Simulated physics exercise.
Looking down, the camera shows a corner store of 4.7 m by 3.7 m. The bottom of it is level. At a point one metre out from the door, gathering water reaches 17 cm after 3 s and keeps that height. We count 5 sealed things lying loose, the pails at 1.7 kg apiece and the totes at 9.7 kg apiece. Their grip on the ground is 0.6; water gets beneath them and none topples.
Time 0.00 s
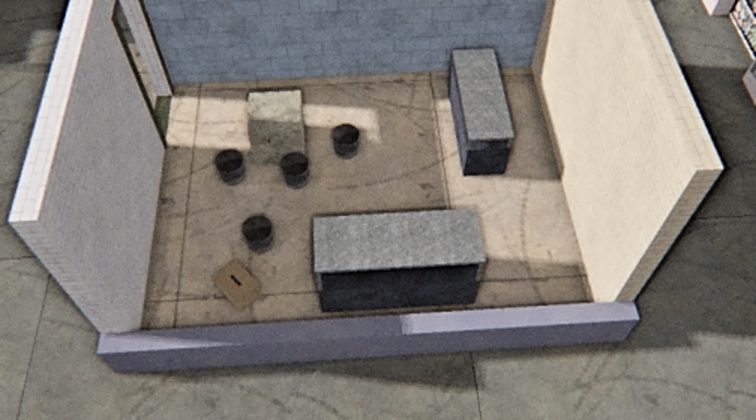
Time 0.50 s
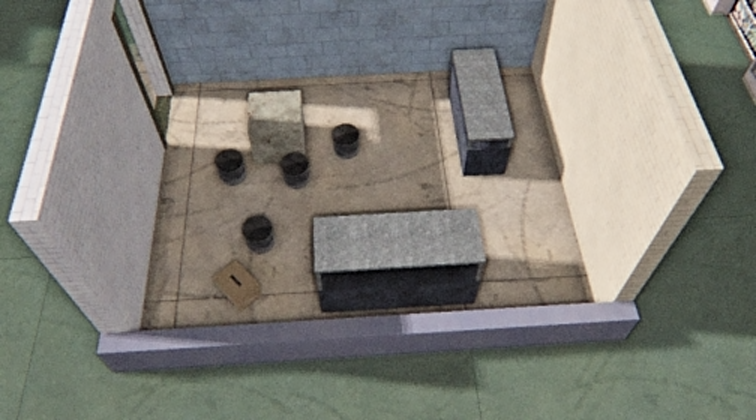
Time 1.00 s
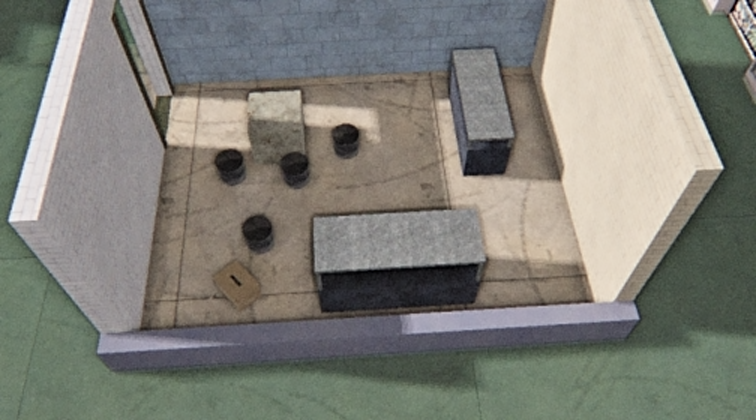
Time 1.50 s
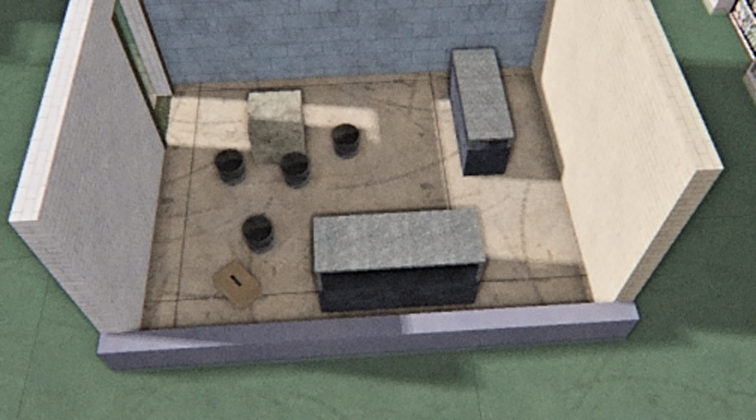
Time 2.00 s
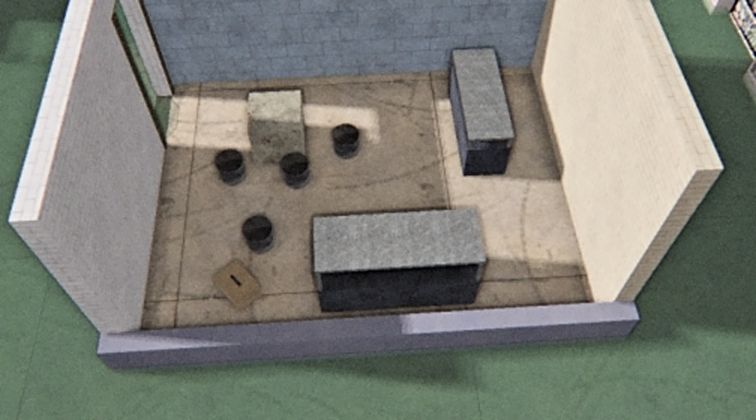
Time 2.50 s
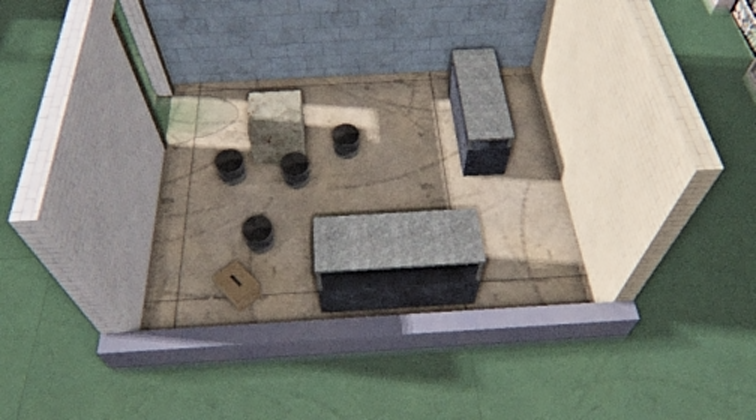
Green water spreads over the grey ground around a small, roofless store, seen from high above by a still camera. Inside, four dark, round objects and a flat tan piece sit at left near a pale block, with two grey-topped counters at the right and front, between cream walls and a blue-grey back wall. The water first surrounds the room, then a thin green patch slides in at the back left opening, while the objects stay still.
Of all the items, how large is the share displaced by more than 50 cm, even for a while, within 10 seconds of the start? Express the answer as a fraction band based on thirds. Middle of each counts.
The band is one third to two thirds.
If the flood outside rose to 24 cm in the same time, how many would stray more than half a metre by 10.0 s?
The count would be 2.
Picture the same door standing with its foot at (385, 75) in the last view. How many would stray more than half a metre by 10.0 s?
Then the count would be 3.
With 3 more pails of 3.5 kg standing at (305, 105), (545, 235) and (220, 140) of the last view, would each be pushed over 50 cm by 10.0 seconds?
In turn: More, under, more.
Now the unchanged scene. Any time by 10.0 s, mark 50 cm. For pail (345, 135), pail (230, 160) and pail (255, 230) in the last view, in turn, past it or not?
Taking them in turn, the first is within the limit, the second beyond the limit and the third beyond the limit.
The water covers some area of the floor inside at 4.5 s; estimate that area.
About 5.0 m2 is covered.
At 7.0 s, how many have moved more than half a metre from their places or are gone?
2.
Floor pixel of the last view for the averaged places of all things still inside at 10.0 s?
Around (274, 250).
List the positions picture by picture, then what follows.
A pail at (257, 228), on the bottom; a pail at (294, 163) rests on the ground; 0.0 m2 under water; 0 of 5 have shifted, in the first frame.
A pail at (257, 228) rests on the ground; a pail at (294, 163), on the bottom; water covers 0.0 m2; 0 of 5 have shifted, in the second frame.
A pail at (257, 228), on the bottom; a pail at (294, 163), on the bottom; water covers 0.0 m2; 0 of 5 have shifted, in the third frame.
A pail at (257, 228), on the bottom; a pail at (294, 163) rests on the ground; 0.0 m2 under water; 0 of 5 have shifted, in the fourth frame.
A pail at (257, 228), on the bottom; a pail at (294, 163), on the bottom; 0.0 m2 under water; 0 of 5 have shifted, in the fifth frame.
A pail at (257, 228), on the bottom; a pail at (294, 163), on the bottom; water covers 0.5 m2; 0 of 5 have shifted, in the sixth frame.
After 3.5 s 0 of 5 are over 50 cm from their spots; 0 afloat.
After 4.5 s 1 of 5 are over 50 cm from their spots; 0 afloat.
After 7.0 s 2 of 5 are over 50 cm from their spots; 2 afloat.
After 10.0 s 2 of 5 are over 50 cm from their spots, and 2 have been at some point; 4 afloat.
